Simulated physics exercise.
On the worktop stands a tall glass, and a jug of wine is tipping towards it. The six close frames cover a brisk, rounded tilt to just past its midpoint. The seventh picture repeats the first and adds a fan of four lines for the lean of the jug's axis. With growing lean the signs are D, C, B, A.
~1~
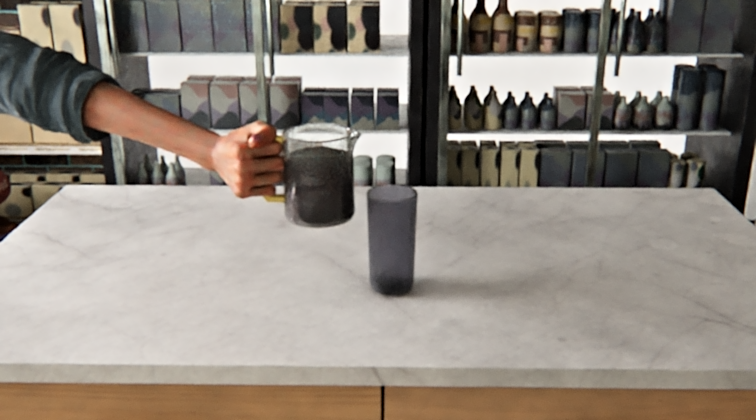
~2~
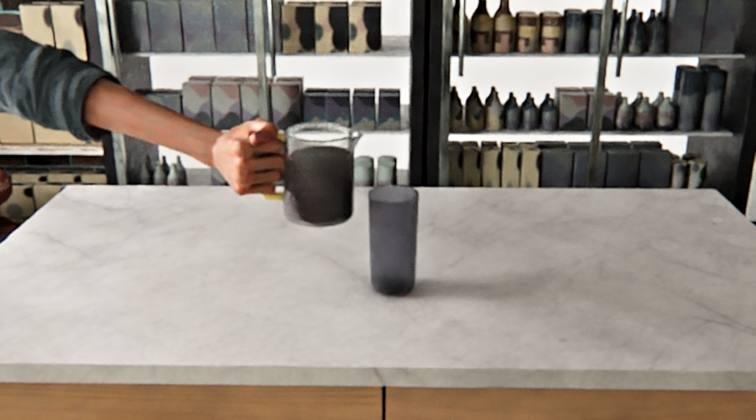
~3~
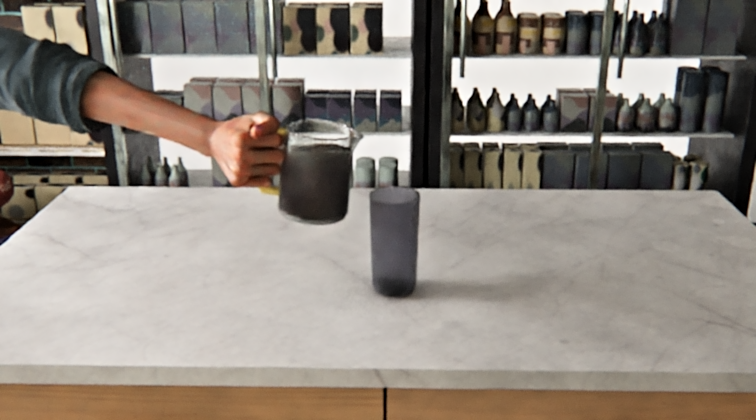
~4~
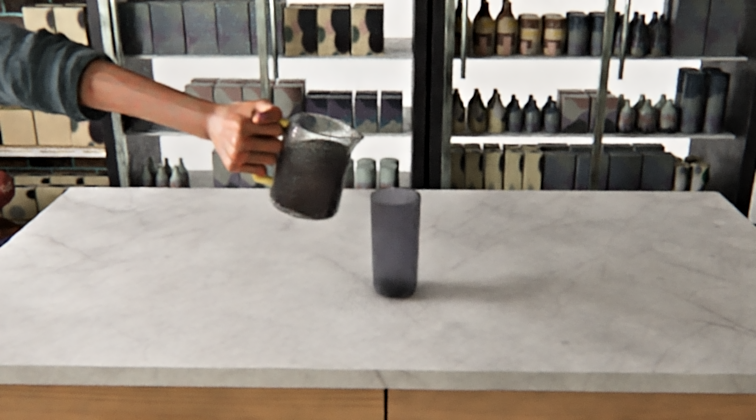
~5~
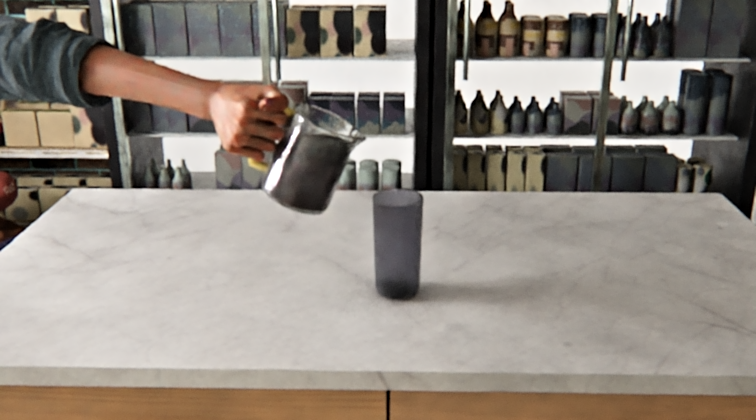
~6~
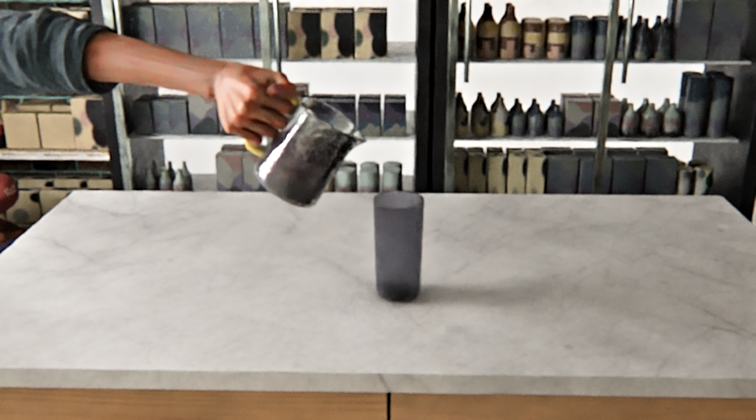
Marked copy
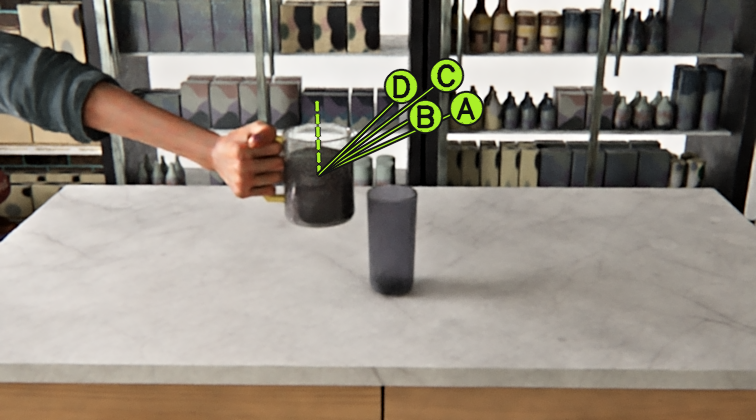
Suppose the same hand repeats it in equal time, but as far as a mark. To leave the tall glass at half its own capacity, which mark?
Choose A.
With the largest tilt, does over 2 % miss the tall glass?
No, it does not.
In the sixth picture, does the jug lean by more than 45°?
No, it does not.
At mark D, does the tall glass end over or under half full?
Under half.
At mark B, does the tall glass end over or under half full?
Under.
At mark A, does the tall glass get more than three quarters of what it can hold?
No.
On the marked copy, A at (450, 115); B at (407, 121); C at (433, 87); D at (393, 103).
Choosing A, the tall glass ends with about 49 % of what it can hold.
Choosing B, the tall glass ends with about 33 % of what it can hold.
Choosing C, the tall glass ends with about 20 % of what it can hold.
Choosing D, the tall glass ends with about 11 % of what it can hold.
